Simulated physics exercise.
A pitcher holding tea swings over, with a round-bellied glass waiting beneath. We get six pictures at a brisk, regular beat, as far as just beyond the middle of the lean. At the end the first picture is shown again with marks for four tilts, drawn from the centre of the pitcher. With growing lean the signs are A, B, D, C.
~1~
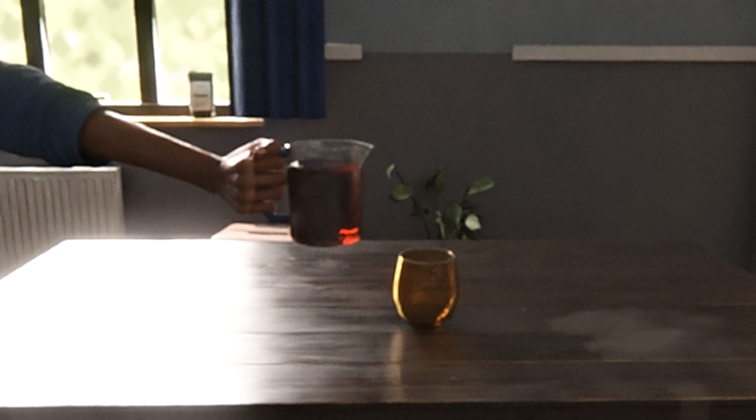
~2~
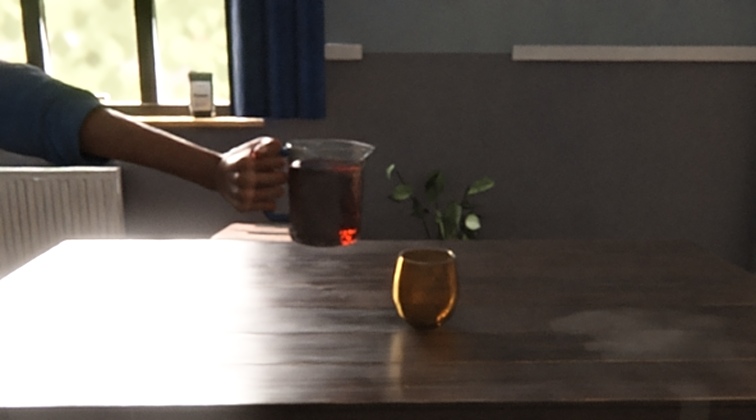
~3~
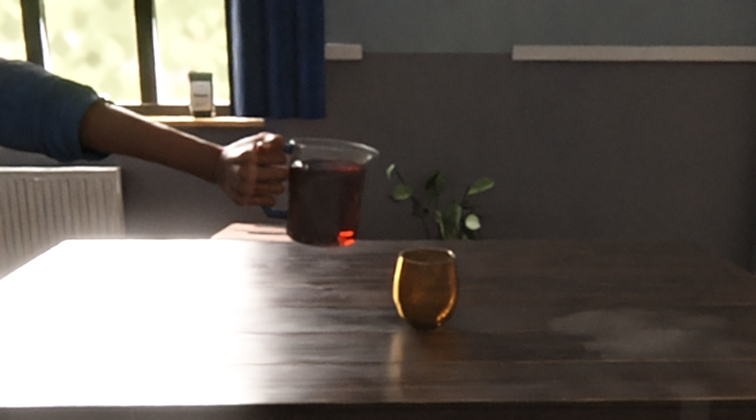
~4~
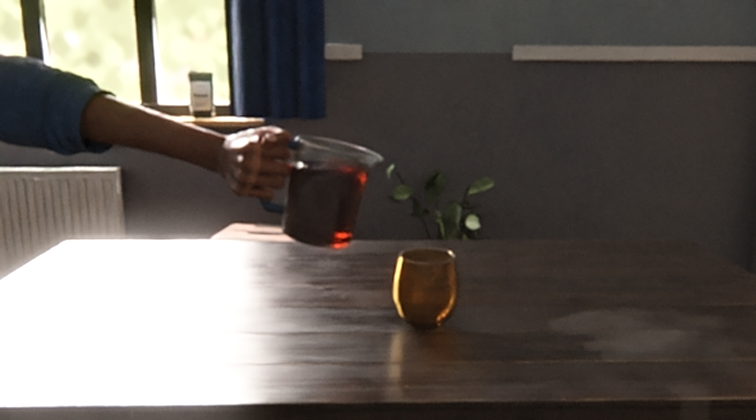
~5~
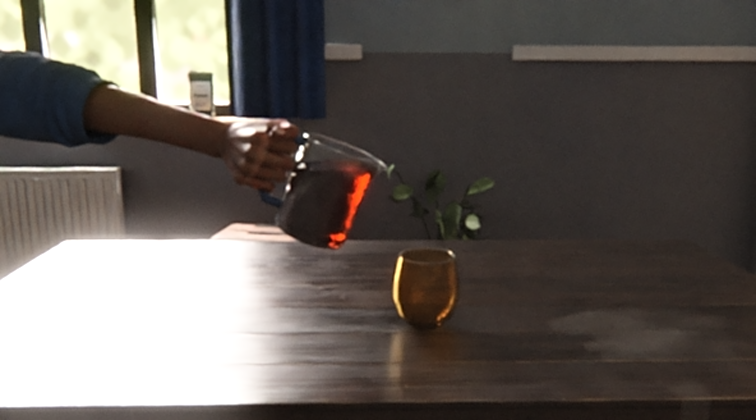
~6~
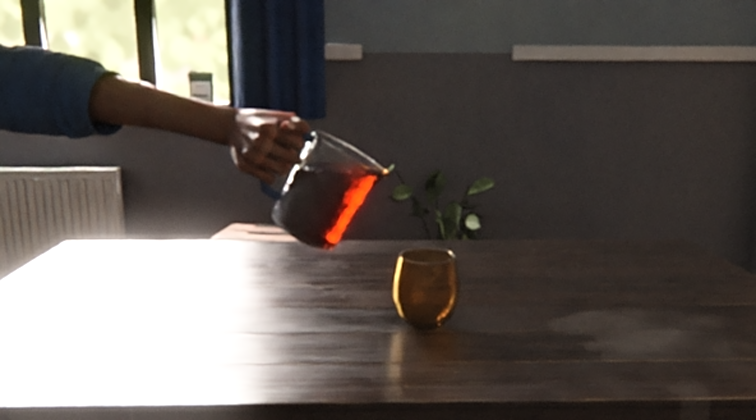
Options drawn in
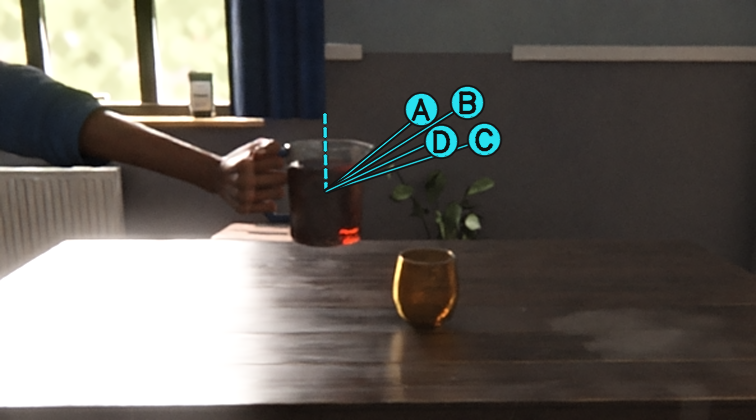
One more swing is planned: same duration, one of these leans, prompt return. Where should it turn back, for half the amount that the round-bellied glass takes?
The best tilt is B.
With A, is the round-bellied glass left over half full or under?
Under.
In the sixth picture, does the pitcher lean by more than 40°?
No.
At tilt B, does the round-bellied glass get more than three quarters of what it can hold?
No.
In cyan, A at (410, 123); B at (453, 111); C at (467, 145); D at (423, 145).
With A, the round-bellied glass ends with about 33 % of what it can hold.
With B, the round-bellied glass ends with about 49 % of what it can hold.
With C, the round-bellied glass ends with about 83 % of what it can hold.
With D, the round-bellied glass ends with about 67 % of what it can hold.
